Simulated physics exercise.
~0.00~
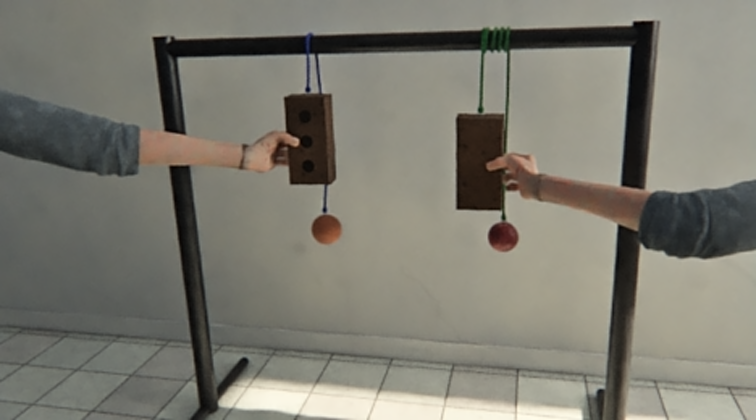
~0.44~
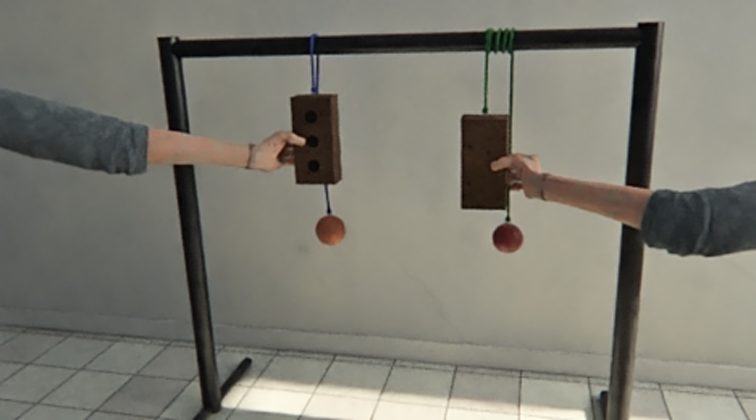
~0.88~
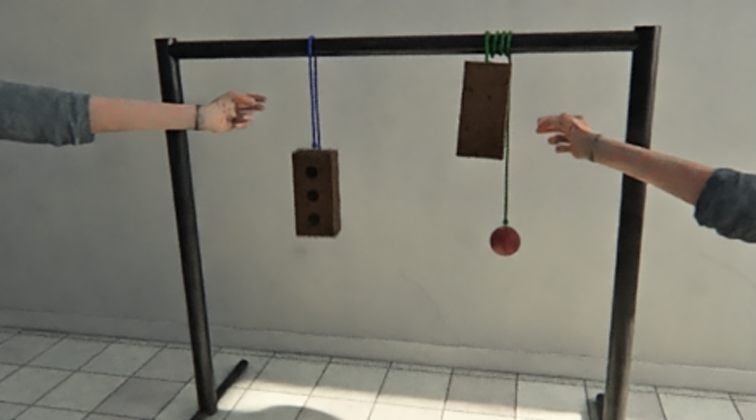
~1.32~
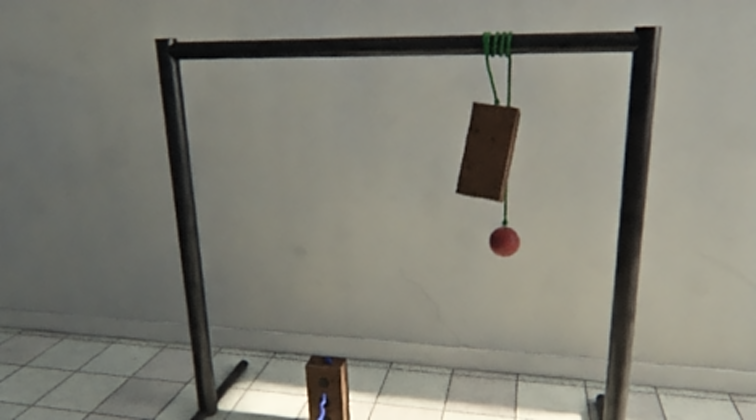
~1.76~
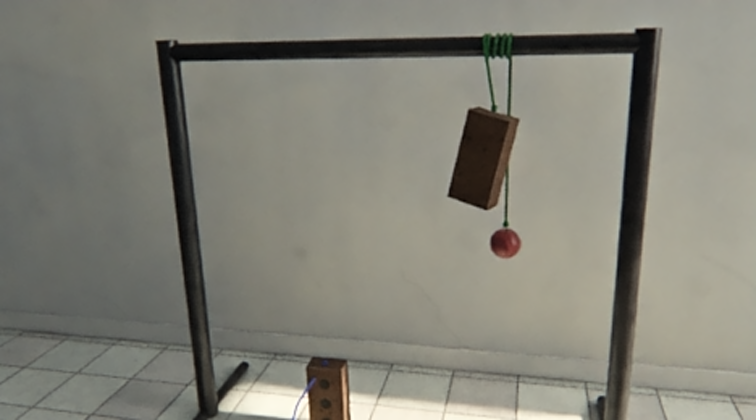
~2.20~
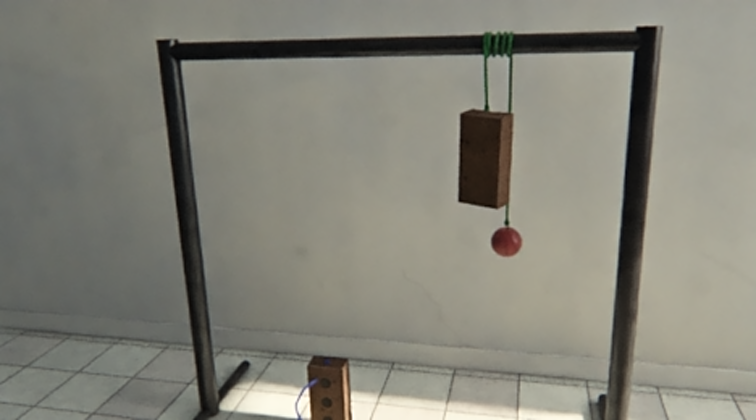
In a bare room with a pale wall and a tiled floor, a slightly swaying camera faces a dark metal rail on two posts. On the left, a hand holds a brown brick on a blue shoelace looped over the rail, with an orange ball hanging opposite; on the right, another hand holds a brown brick on a green lace wound several times, with a red ball. Both hands let go and withdraw. The left brick drops to the floor, its lace coming down too. The right brick rises slightly, dips, tilts and turns, and stays hanging above the red ball.
